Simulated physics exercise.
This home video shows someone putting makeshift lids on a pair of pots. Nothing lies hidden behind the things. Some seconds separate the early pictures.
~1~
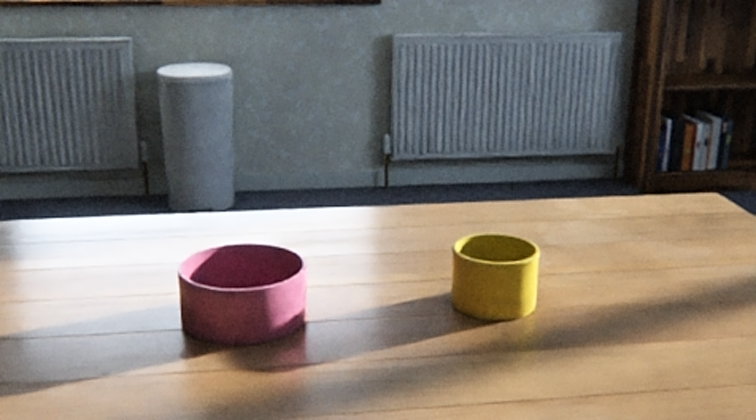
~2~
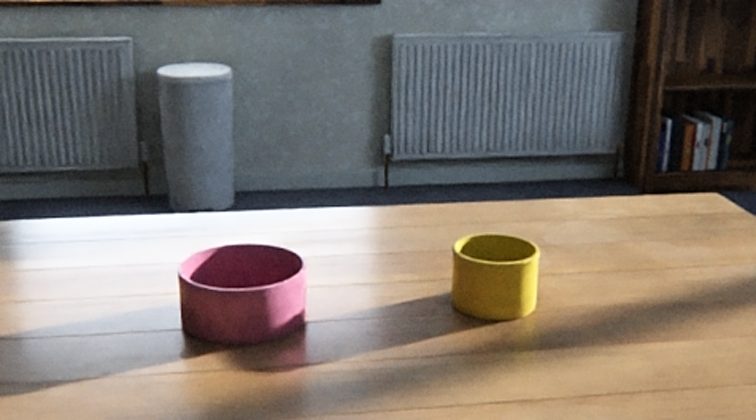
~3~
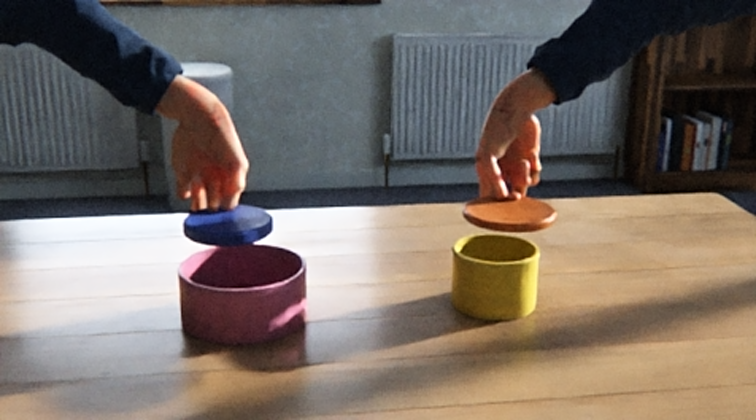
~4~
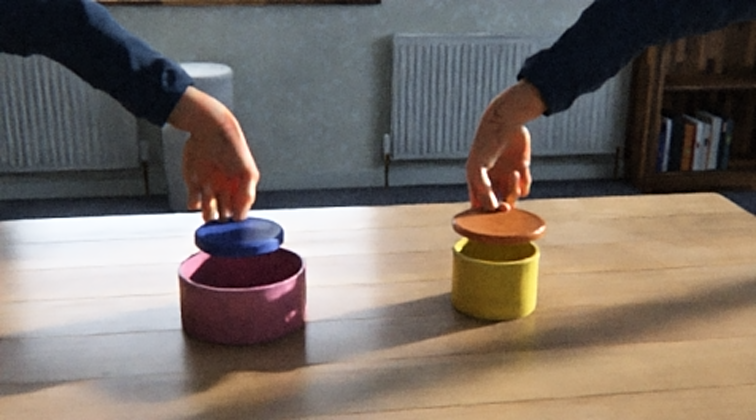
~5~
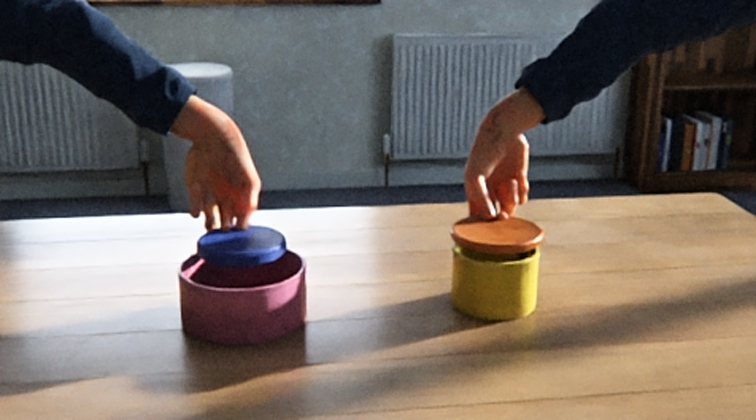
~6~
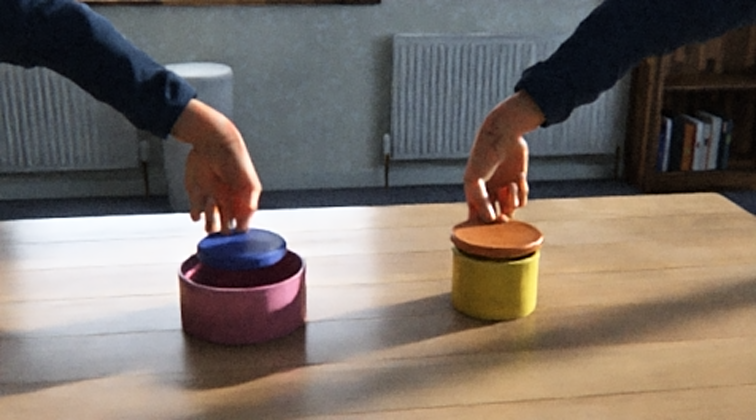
Hands lower a blue lid into the pink pot and an orange one onto the yellow.
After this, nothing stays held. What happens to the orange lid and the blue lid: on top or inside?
Let go and you'll find the orange lid spans the mouth and the blue lid goes down into it.
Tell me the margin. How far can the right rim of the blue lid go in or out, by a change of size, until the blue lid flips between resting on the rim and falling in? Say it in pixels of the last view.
Shift it right by 16 pixels.
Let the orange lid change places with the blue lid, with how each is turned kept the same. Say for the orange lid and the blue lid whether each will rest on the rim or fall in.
Swapped, the orange lid slides in and the blue lid is held up.
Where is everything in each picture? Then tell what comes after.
The first picture shows right beaker (494, 276).
The second picture shows left cup (244, 291).
The third picture shows still on the way; orange lid (509, 214); right beaker (494, 276).
The fourth picture shows still on the way; blue lid (240, 236); left cup (244, 291).
The fifth picture shows still on the way; orange lid (497, 233); right beaker (494, 276).
The sixth picture shows in place, still held; orange lid (496, 237); blue lid (242, 248); left cup (244, 291).
Then, 0.12 s after the last picture, orange lid sitting on the rim near (496, 243); blue lid moved a little near (243, 272).
At rest, the orange lid covers the opening, near (496, 243); the blue lid drops inside, near (244, 306).
